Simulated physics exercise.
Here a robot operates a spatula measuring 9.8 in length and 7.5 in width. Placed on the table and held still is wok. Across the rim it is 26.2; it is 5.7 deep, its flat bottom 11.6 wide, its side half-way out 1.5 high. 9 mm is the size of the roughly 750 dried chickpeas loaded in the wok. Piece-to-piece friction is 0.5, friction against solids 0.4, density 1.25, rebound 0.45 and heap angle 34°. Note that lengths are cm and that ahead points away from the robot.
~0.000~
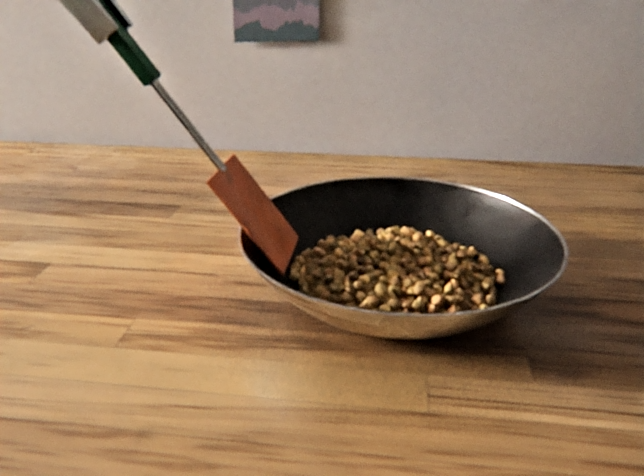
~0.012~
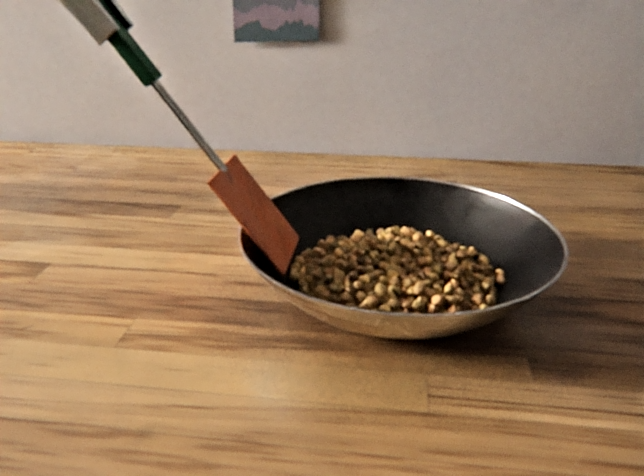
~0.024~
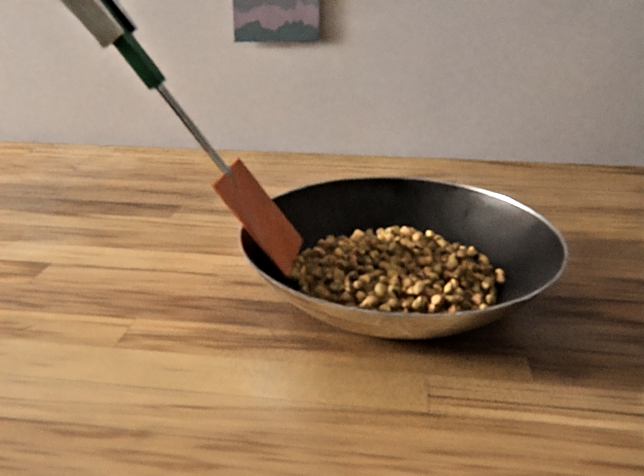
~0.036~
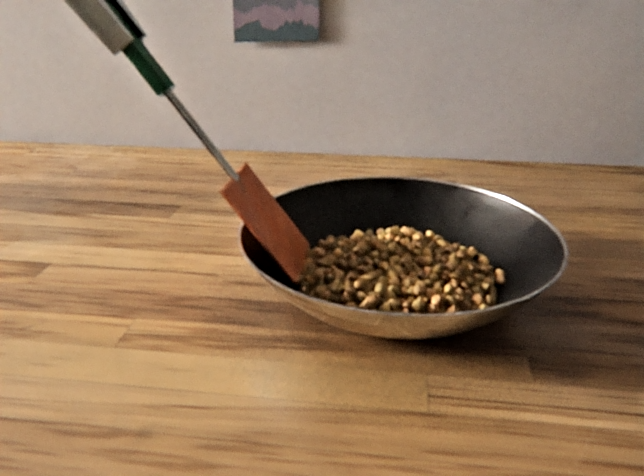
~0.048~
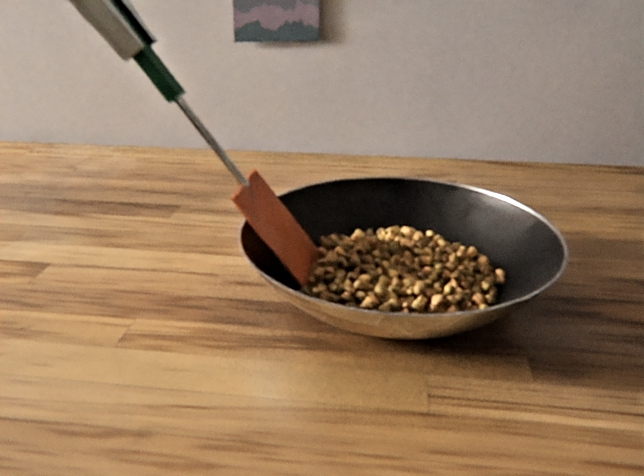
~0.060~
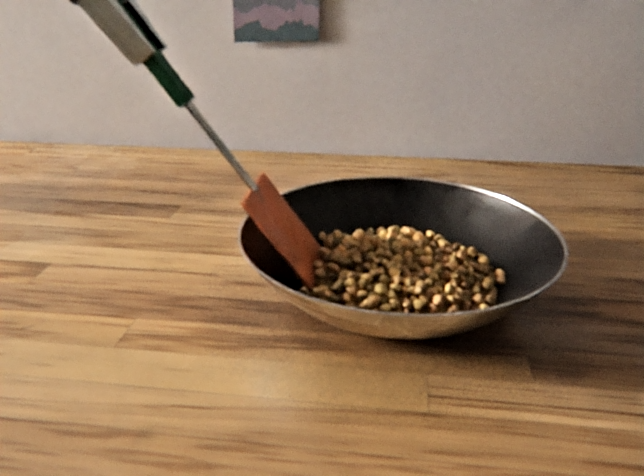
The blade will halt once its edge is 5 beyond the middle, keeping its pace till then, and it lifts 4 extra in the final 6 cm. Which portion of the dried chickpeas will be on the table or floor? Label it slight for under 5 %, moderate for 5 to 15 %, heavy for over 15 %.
Label: Slight.
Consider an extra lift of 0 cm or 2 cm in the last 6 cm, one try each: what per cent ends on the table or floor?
It works out to some 0 per cent for the first setting and some 0 per cent for the second.
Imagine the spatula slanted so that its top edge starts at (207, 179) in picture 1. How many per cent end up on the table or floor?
0 percent or so.
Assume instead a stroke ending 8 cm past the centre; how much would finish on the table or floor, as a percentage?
In that case around 10 per cent.
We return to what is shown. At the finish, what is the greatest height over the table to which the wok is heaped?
Height at the end: Around 5.5 cm.
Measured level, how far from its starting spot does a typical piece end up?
Some 3 centimetres.
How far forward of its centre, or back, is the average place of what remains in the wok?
4.0 cm ahead.
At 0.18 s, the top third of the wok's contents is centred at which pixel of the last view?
Centre: Roughly (446, 258) in the last picture.
After 0.12 s, sloping 54°, highest piece 5 above the table; 751 in the wok.
After 0.18 s, sloping 54°, highest piece 5 above the table; 751 in the wok.
After 0.42 s, sloping 54°, highest piece 6 above the table; 750 in the wok, 1 on the blade or in flight.
After 1.47 s, sloping 54°, highest piece 5 above the table; 750 in the wok, 1 on the table or floor.
In the end, 750 in the wok, 1 on the table or floor. That is 0 % on the table or floor.
